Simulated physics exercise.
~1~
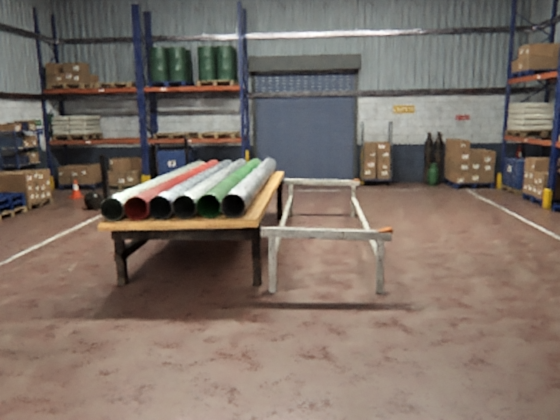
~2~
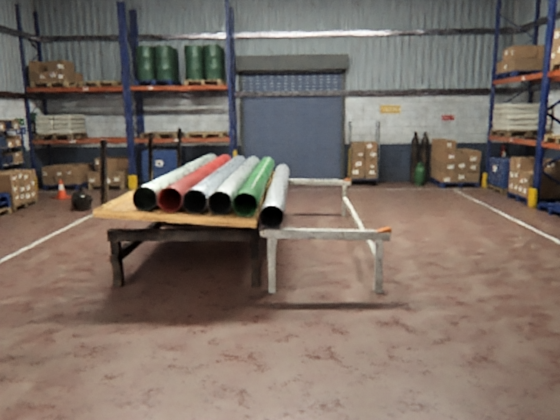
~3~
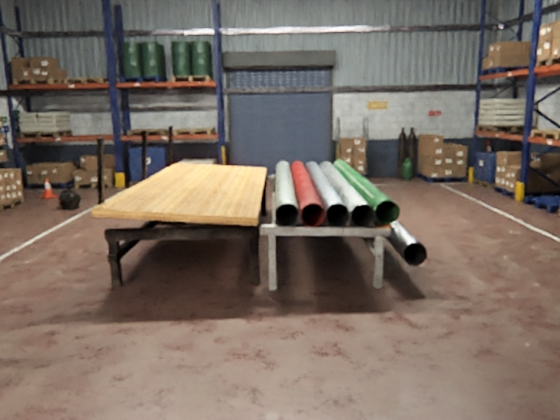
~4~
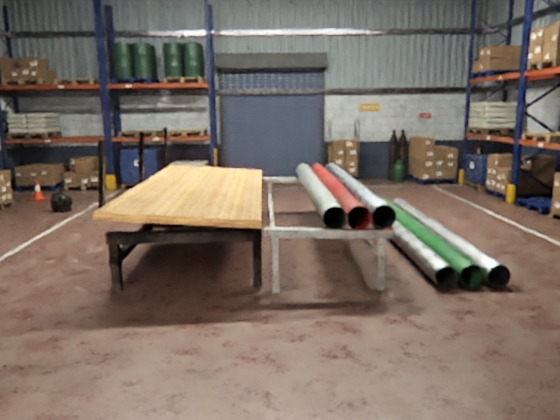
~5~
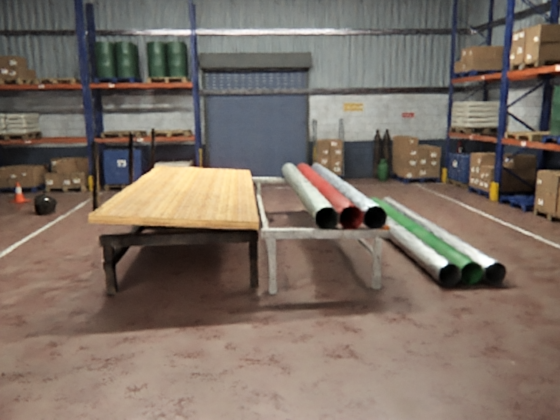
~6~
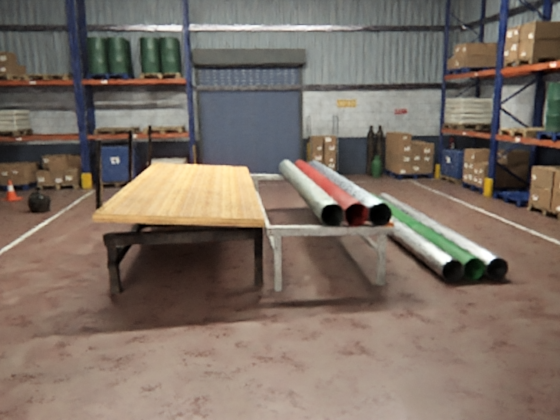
Wooden-topped table tipping six metal pipes right onto a metal rack, three dropping to the warehouse floor, green among them, red staying.
